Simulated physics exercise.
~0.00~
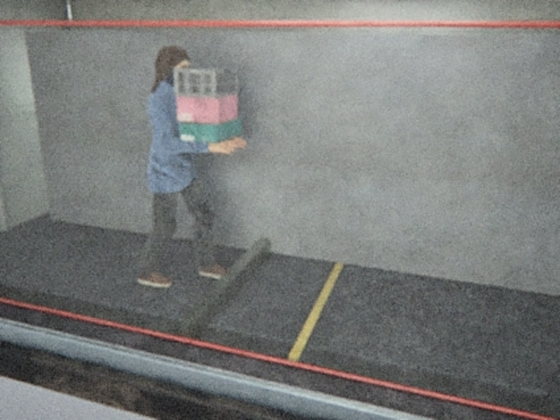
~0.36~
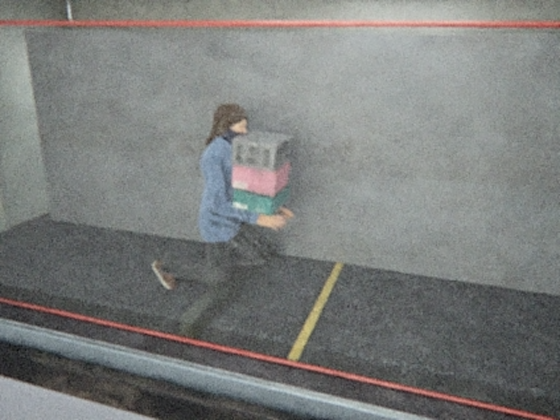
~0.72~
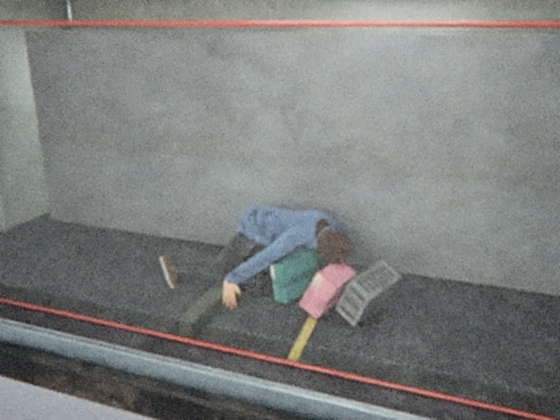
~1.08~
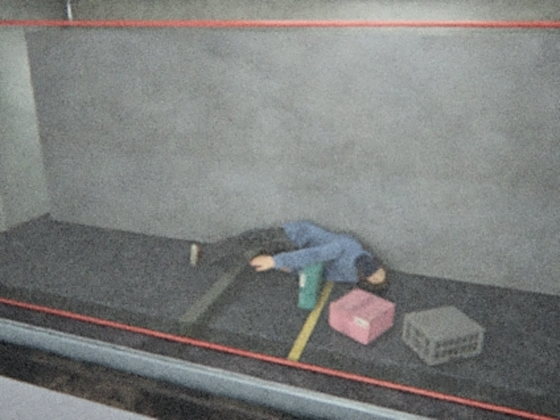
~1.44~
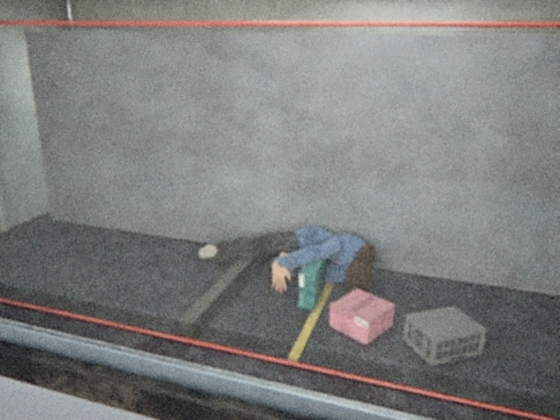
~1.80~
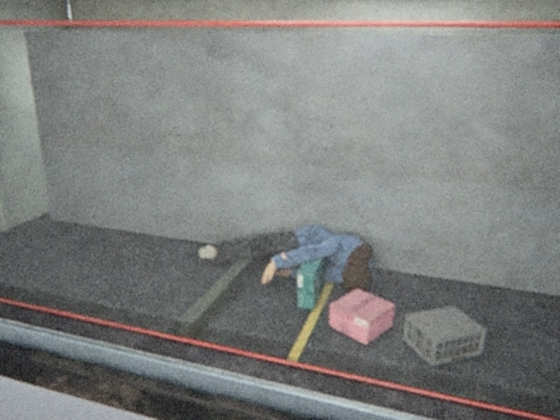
Person carrying three stacked containers tripping at a low rail and sprawling, head past the yellow line, pink and grey containers beyond.
